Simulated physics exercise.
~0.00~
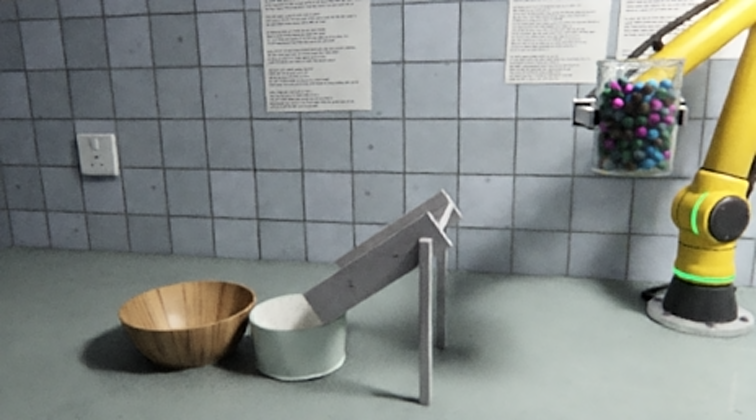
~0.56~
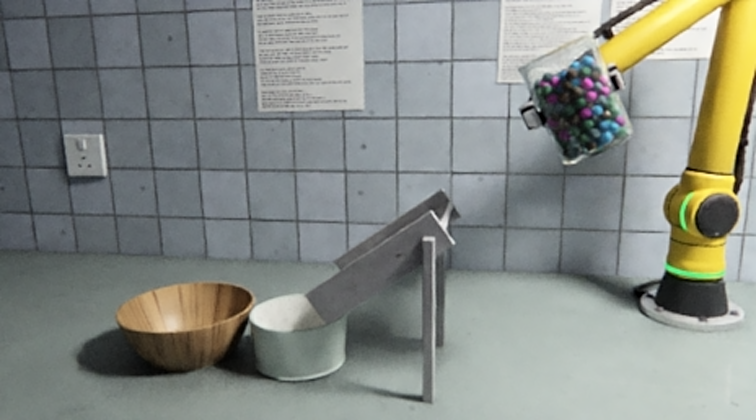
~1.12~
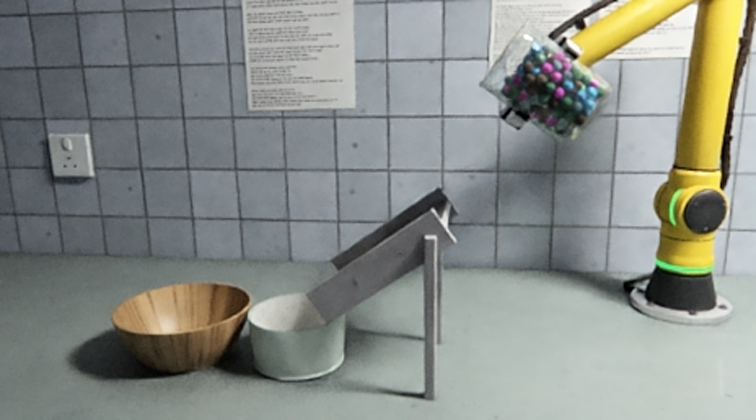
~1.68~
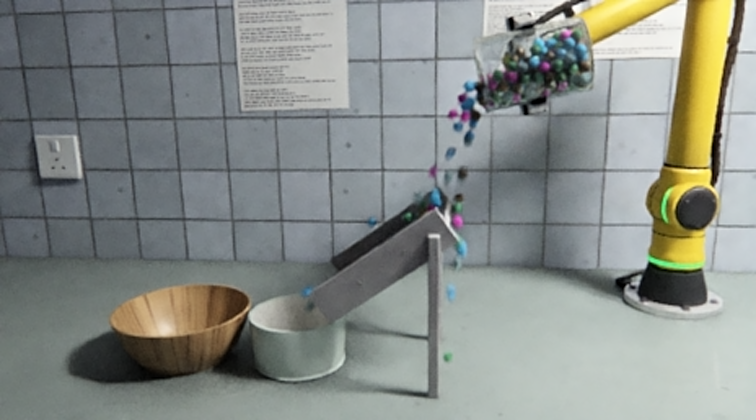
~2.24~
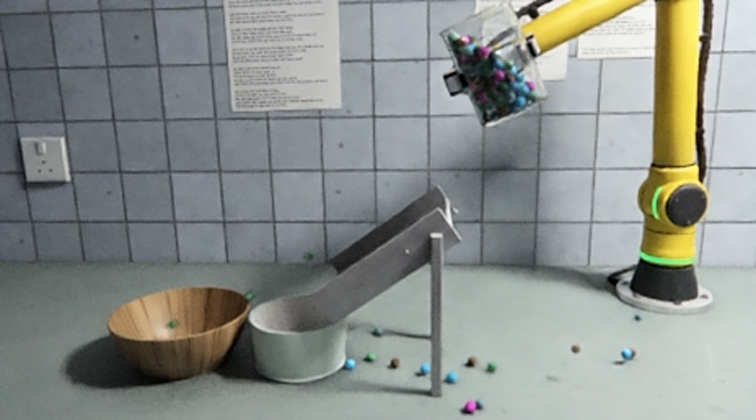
A yellow robot arm tips colourful balls down a chute, spilling some, then tilts back.
